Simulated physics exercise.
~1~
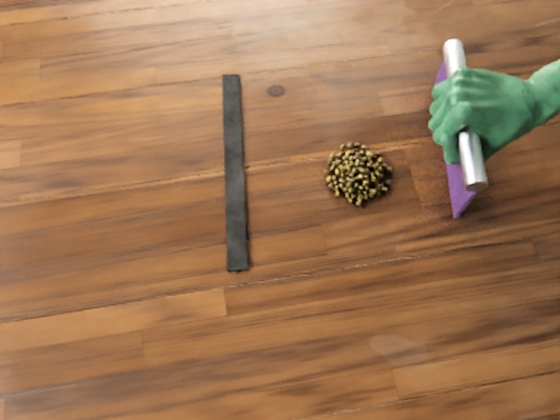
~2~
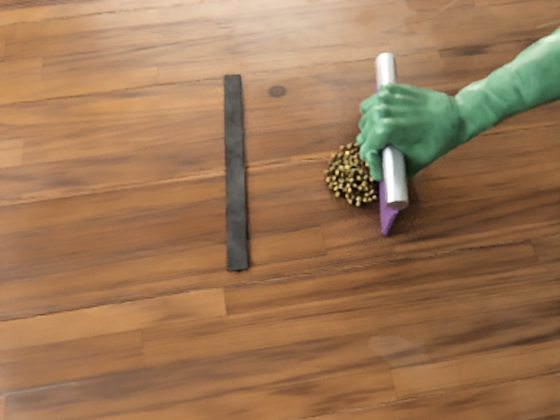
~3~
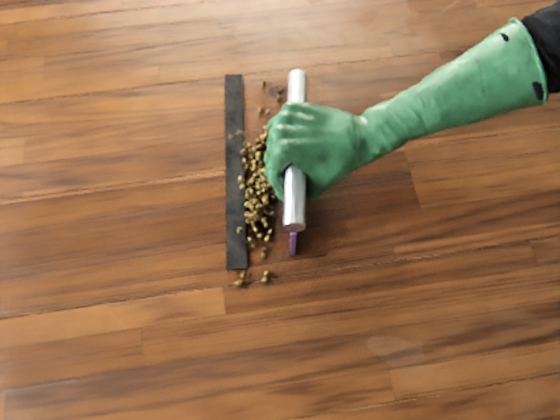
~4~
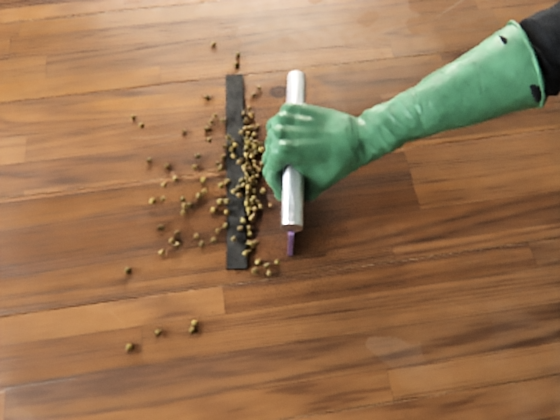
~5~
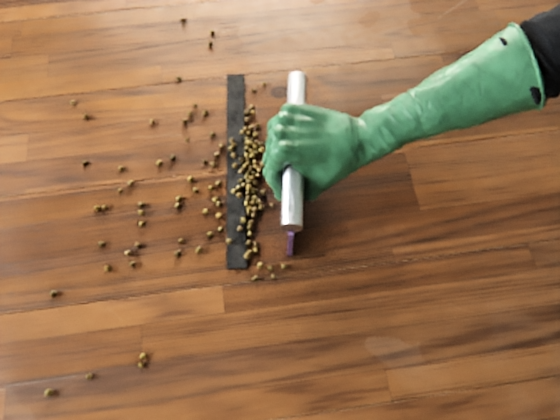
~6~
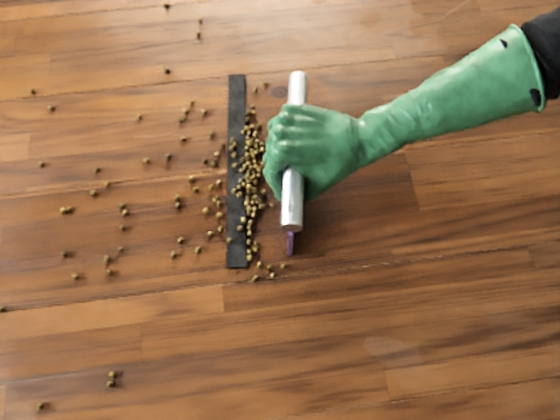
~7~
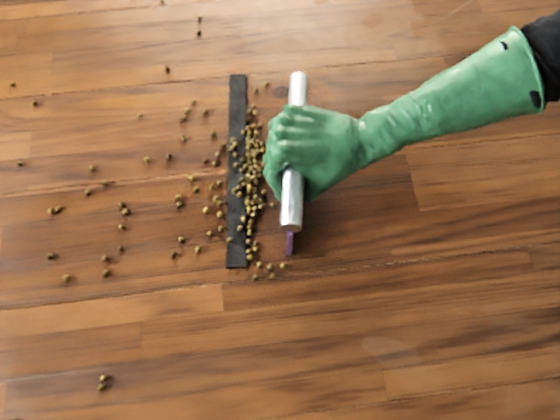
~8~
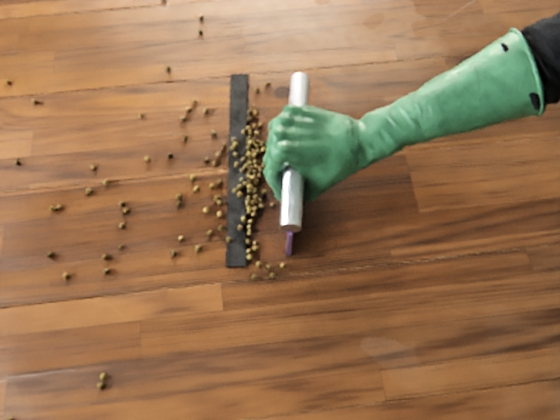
A hand in a green glove, gripping a silver handle with a purple blade, moves in from the right over a brown wooden floor seen from above. A round heap of small greenish-gold pellets lies near the middle, and a flat black strip lies to its left. The hand sweeps the blade leftwards into the heap, pushes it to the strip and stops just short. Many pellets spill over the strip and scatter leftwards across the boards. They come to rest widely spread, with many still crowded on and beside the strip, while the hand stays put.
